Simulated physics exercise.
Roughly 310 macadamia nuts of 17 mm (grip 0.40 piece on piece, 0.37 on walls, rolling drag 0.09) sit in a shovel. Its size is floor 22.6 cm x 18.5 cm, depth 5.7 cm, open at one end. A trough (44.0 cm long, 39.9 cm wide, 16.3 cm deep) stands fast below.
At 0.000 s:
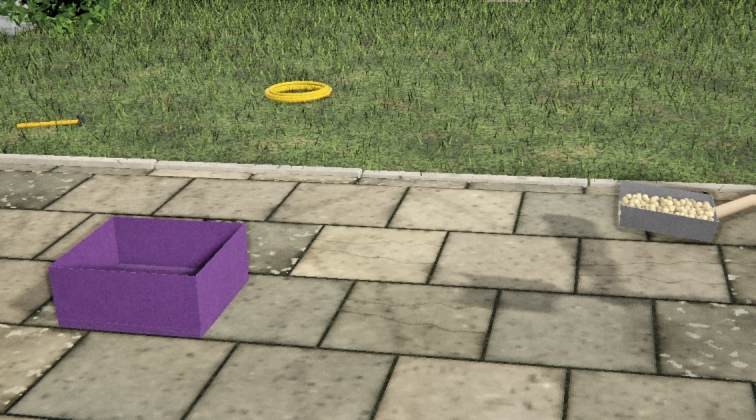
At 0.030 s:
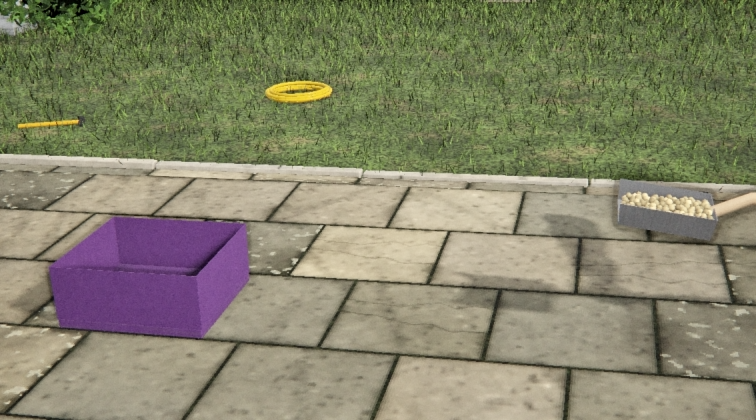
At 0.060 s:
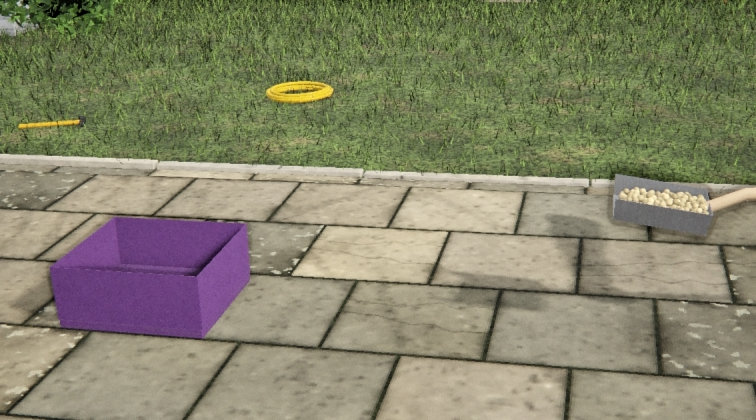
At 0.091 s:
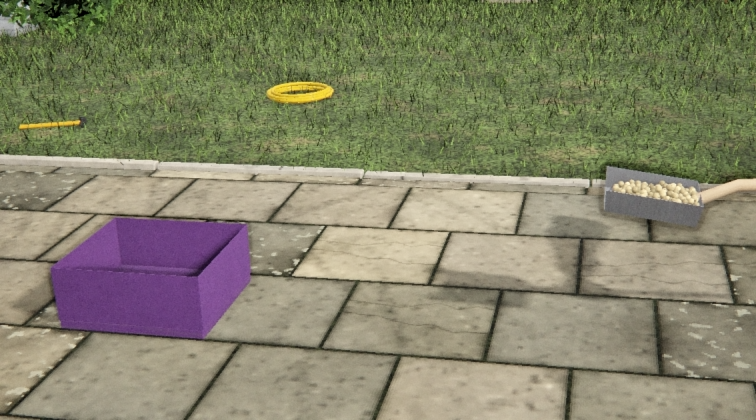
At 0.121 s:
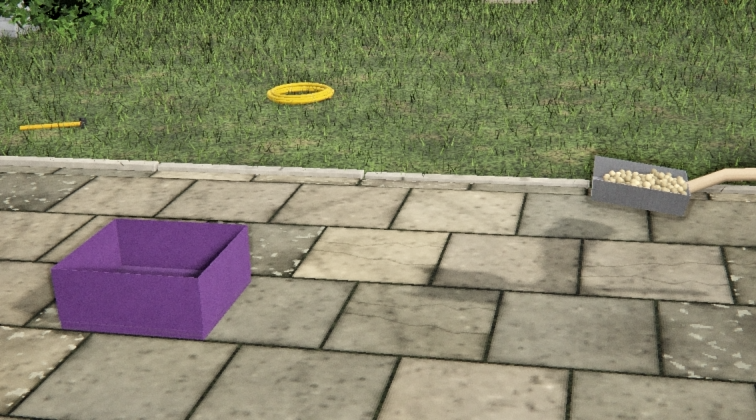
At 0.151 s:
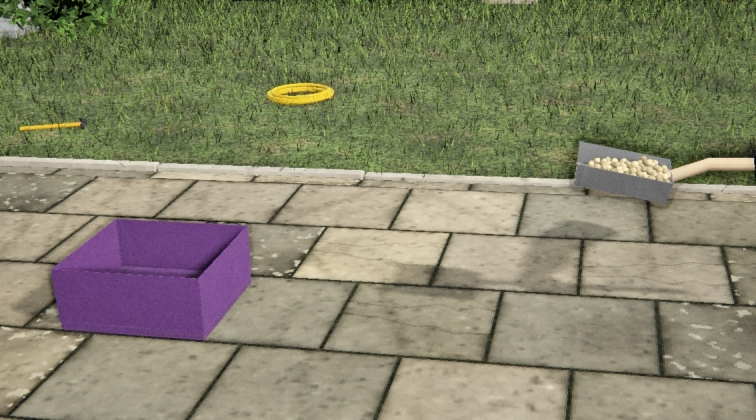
A shovel loaded with pale nuts rising and moving left above stone paving, while a purple open box sits still.
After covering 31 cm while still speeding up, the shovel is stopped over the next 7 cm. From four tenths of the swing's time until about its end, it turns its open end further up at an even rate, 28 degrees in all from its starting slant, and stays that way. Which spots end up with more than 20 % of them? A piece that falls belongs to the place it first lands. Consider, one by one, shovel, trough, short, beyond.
Shovel: Not more; trough: More; short: More; beyond: Not more.
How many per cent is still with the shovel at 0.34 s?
Roughly 10 %.
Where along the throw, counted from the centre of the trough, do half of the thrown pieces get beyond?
About 25 cm short of it.
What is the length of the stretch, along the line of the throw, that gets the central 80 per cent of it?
80 cm, roughly.
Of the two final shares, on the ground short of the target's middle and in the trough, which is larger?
Comparing the two, more of the load settles on the ground short of the target's middle.
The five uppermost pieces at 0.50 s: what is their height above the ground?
Around 70 cm above the ground.
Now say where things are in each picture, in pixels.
In the first picture, shovel at (669, 216); tilt 8 degrees; moved 0.0 cm; low side right; open edge at (617, 212); middle of the load at (669, 204); trough at (151, 244).
In the second picture, shovel at (668, 214); tilt 8 degrees; moved 0.6 cm; low side right; open edge at (616, 211); middle of the load at (669, 202).
In the third picture, shovel at (663, 209); tilt 8 degrees; moved 2.6 cm; low side right; open edge at (611, 206); middle of the load at (666, 197).
In the fourth picture, shovel at (654, 200); tilt 8 degrees; moved 5.9 cm; low side right; open edge at (602, 198); middle of the load at (659, 189).
In the fifth picture, shovel at (641, 189); tilt 8 degrees; moved 10.5 cm; low side right; open edge at (590, 187); middle of the load at (648, 178).
In the sixth picture, shovel at (624, 176); tilt 10 degrees; moved 16.3 cm; low side right; open edge at (574, 173); middle of the load at (634, 165); trough at (154, 247). It turns about 220 degrees a second.
Then, at 0.25 s, tilt 27 degrees; shovel 95 %, in the air 5 %; middle of all pieces near (555, 125).
Then, at 0.34 s, tilt 35 degrees; shovel 10 %, in the air 90 %; middle of all pieces near (486, 98).
After 0.42 s, tilt 35 degrees; in the air 100 %; middle of all pieces near (431, 94).
Then, at 0.50 s, tilt 35 degrees; in the air 100 %; middle of all pieces near (378, 114).
At rest (2.2 s), shovel 0 %, trough 40 %, short 60 %, beyond 0 %.
